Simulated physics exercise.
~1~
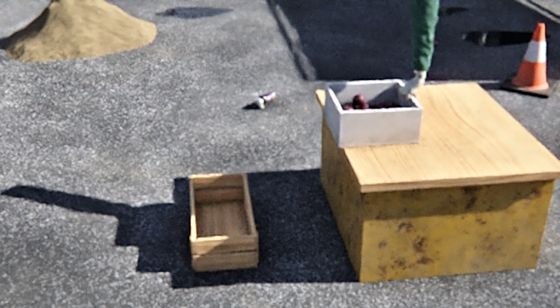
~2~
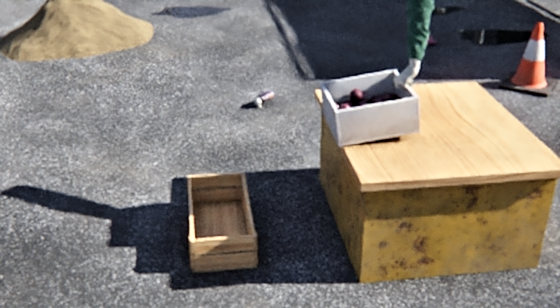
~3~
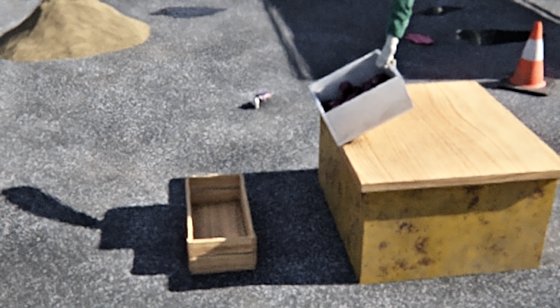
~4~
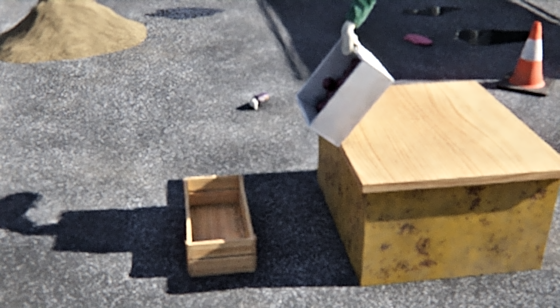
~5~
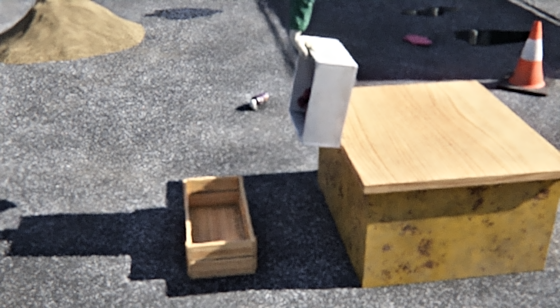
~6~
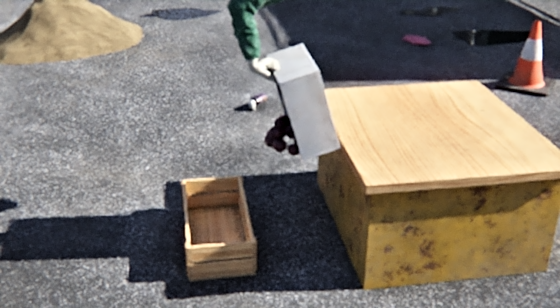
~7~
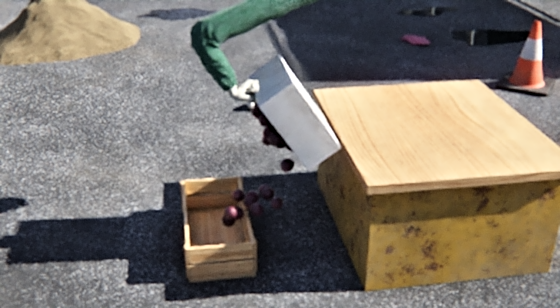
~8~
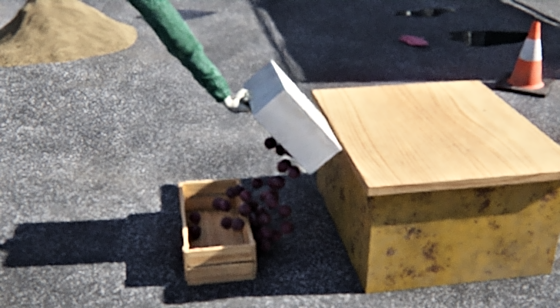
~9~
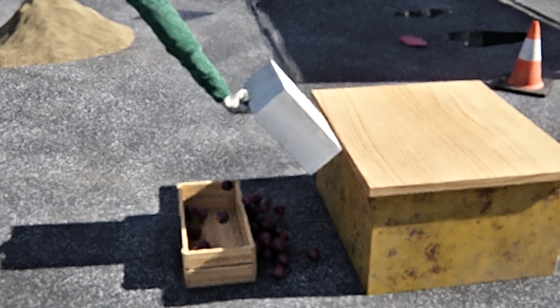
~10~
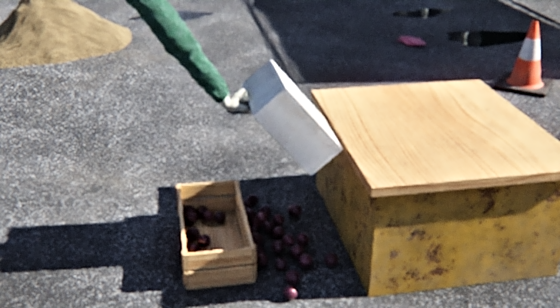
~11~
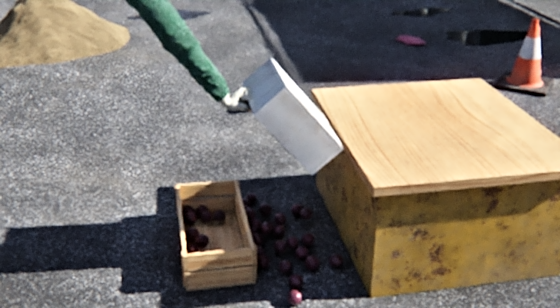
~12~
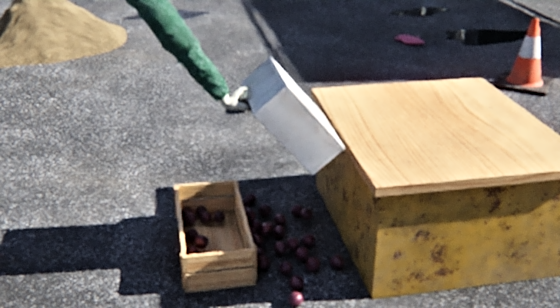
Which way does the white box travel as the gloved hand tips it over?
The white box moves to the left, off the top of the bench and toward the wooden bin.
